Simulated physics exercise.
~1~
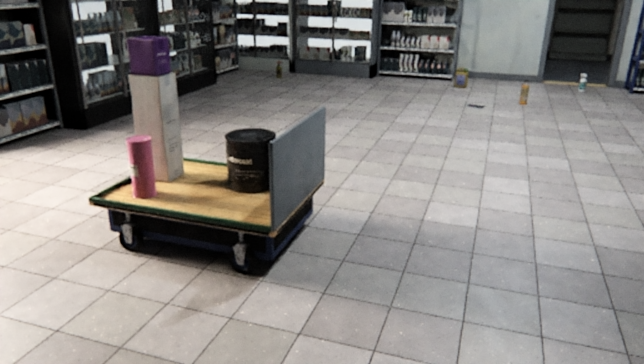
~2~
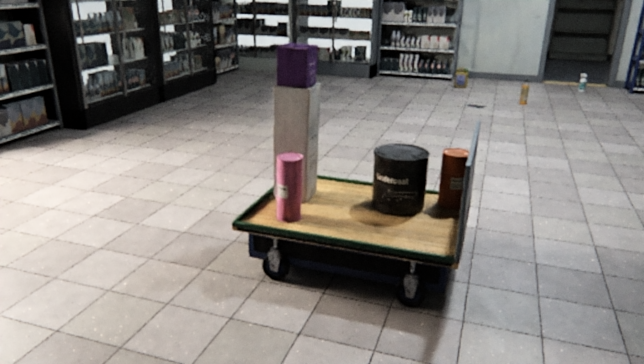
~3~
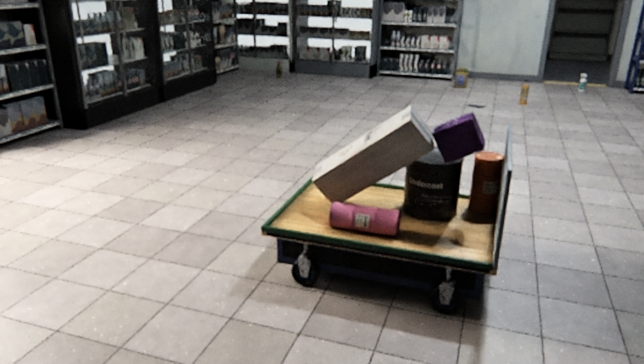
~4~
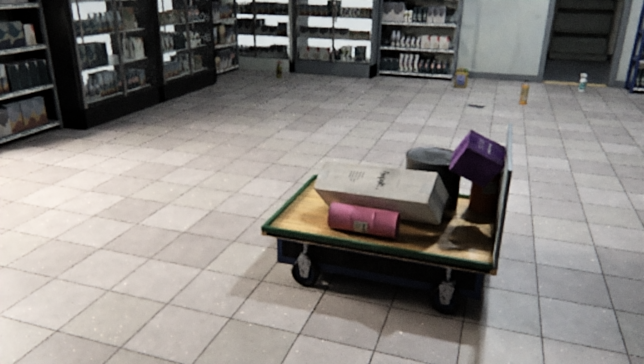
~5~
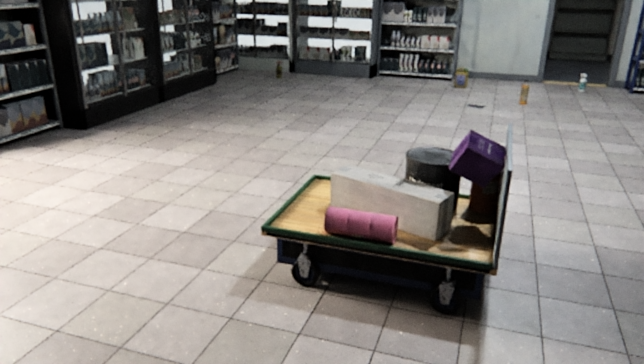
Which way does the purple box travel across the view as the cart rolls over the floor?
The purple box moves to the right.
The footage shows a flat cart rolling right across a tiled shop floor and stopping, as a tall white box, the purple box on top and a pink canister topple over, ending on their sides beside an upright black pail and orange canister.
